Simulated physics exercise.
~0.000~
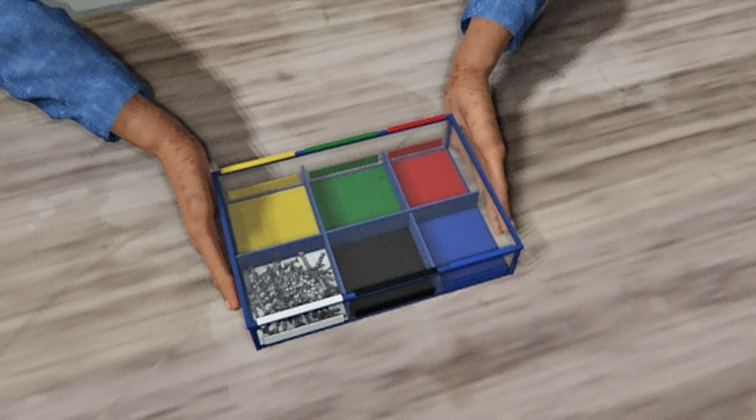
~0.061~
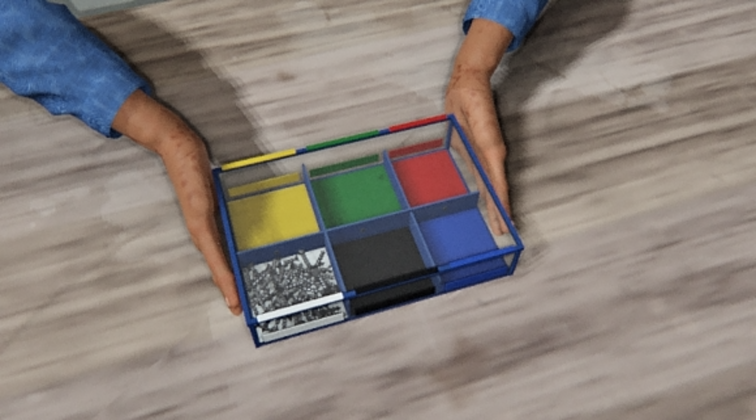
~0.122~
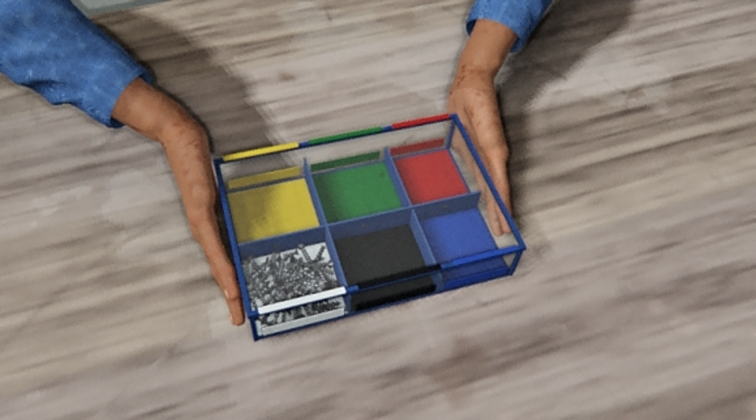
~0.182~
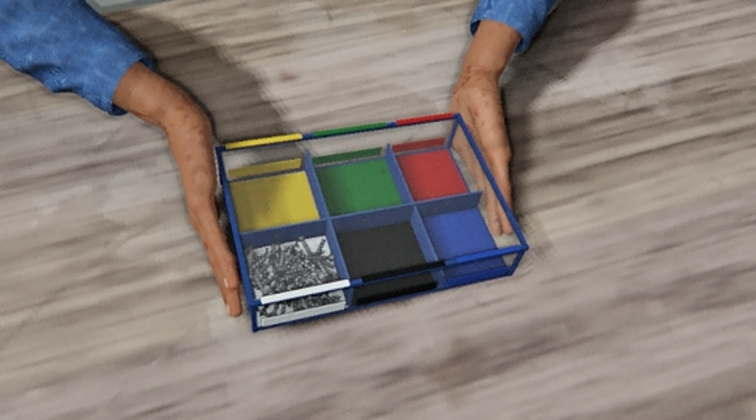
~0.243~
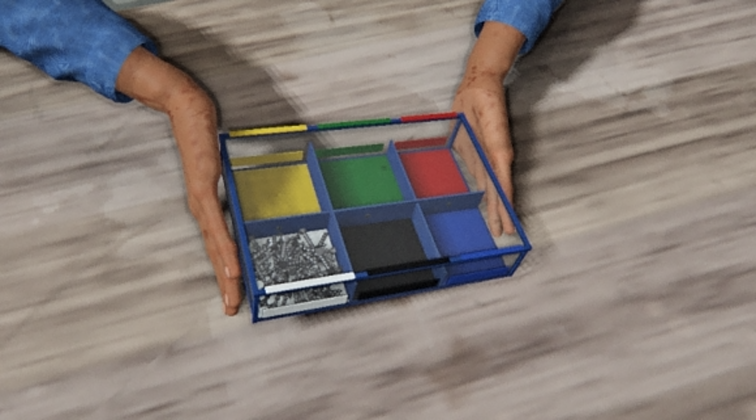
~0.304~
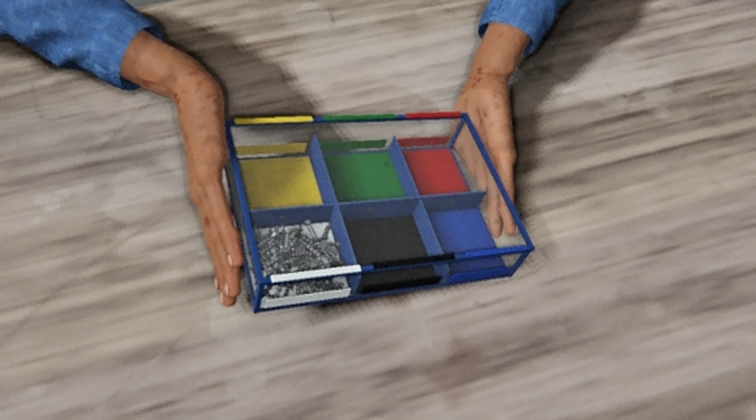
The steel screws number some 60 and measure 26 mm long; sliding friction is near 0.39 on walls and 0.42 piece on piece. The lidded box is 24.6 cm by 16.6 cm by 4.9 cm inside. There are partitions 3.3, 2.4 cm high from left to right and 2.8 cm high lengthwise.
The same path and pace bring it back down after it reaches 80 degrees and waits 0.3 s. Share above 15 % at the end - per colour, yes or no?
Red no, blue yes, green no, yellow no, white yes, black no.
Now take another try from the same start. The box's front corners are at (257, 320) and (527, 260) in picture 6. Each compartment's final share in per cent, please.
So it works out as red at 0 percent, blue at 0 percent, green at 0 percent, yellow at 0 percent, white at 100 percent and black at 0 percent.
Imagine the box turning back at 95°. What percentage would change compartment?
Estimate: Around 50 %.
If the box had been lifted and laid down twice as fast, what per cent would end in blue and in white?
In that case blue 35; white 60.
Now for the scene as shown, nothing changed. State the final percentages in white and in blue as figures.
The white one gets 65 per cent and the blue one 30 per cent.
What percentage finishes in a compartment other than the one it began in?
Near 35 per cent, all told.
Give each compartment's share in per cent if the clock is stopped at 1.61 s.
Shares - red: 0, blue: 10, green: 0, yellow: 0, white: 80, black: 10.
Then, at 1.61 s, tilt 80 degrees; blue 10 %, white 80 %, black 10 %.
Then, at 2.47 s, tilt 40 degrees; blue 30 %, white 65 %, black 5 %.
After 3.35 s, tilt 0 degrees; blue 30 %, white 65 %, black 5 %.
By 3.8 s all is still; red 0 %, blue 30 %, green 0 %, yellow 0 %, white 65 %, black 5 %.
